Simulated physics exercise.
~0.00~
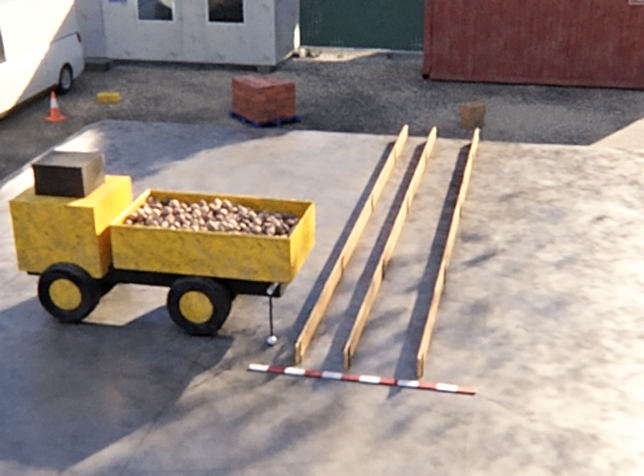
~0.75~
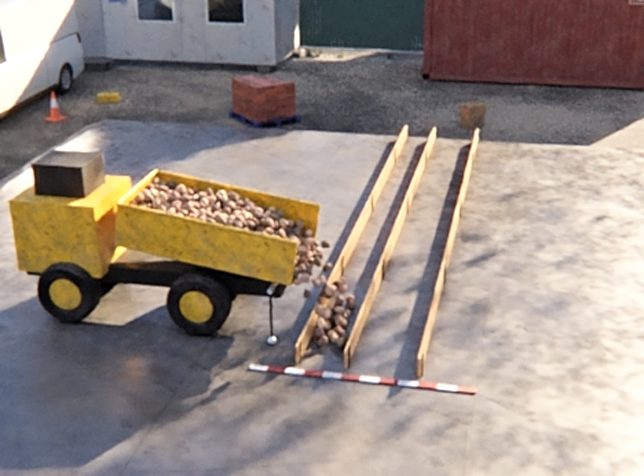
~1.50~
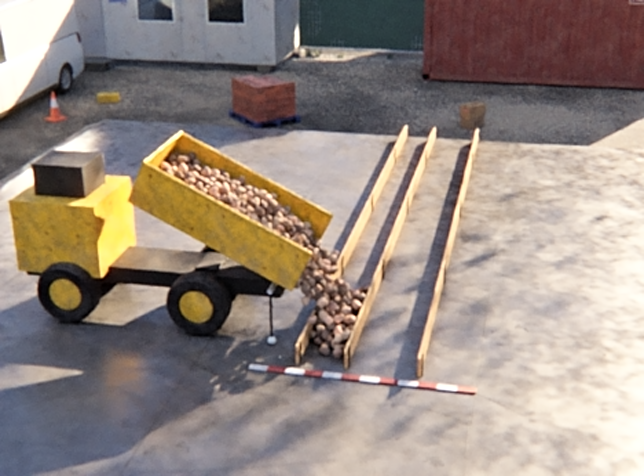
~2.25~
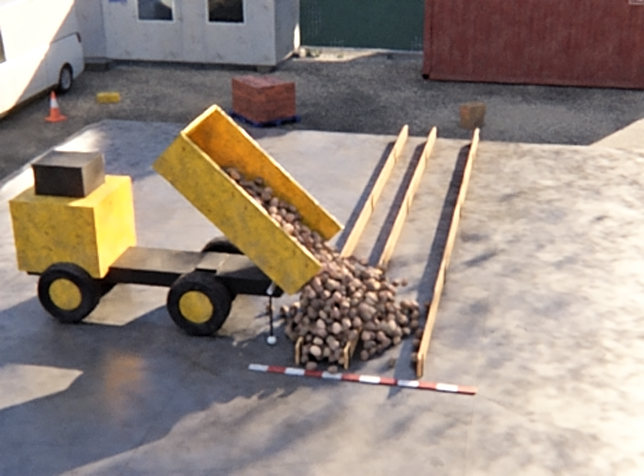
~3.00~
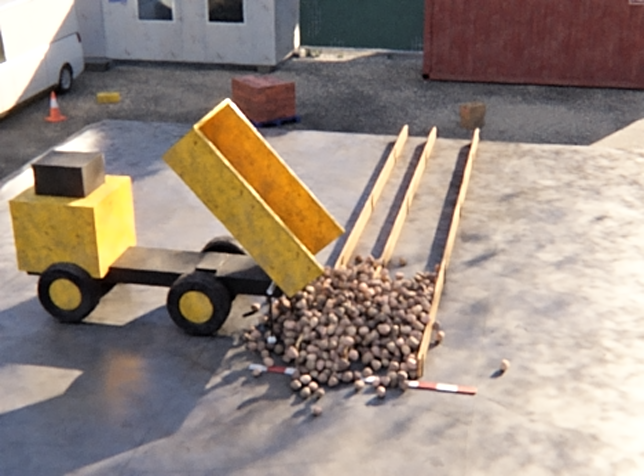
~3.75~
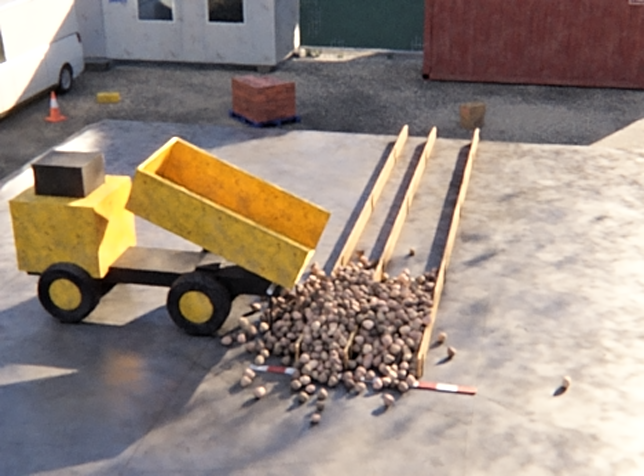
A yellow toy-like tipper truck with black wheels stands at the left of a sunlit concrete yard, seen from above and to one side, its open bed full of brownish stones. Three long boards lie to its right behind a red-and-white staff, with a red container and a pale building beyond. The bed tilts up steeply and stones pour off its right end, first into the near bay, then over the middle board into the far one. Some spill short and across the staff, and a few roll clear. The emptied bed lowers partway, leaving a broad heap across both bays.
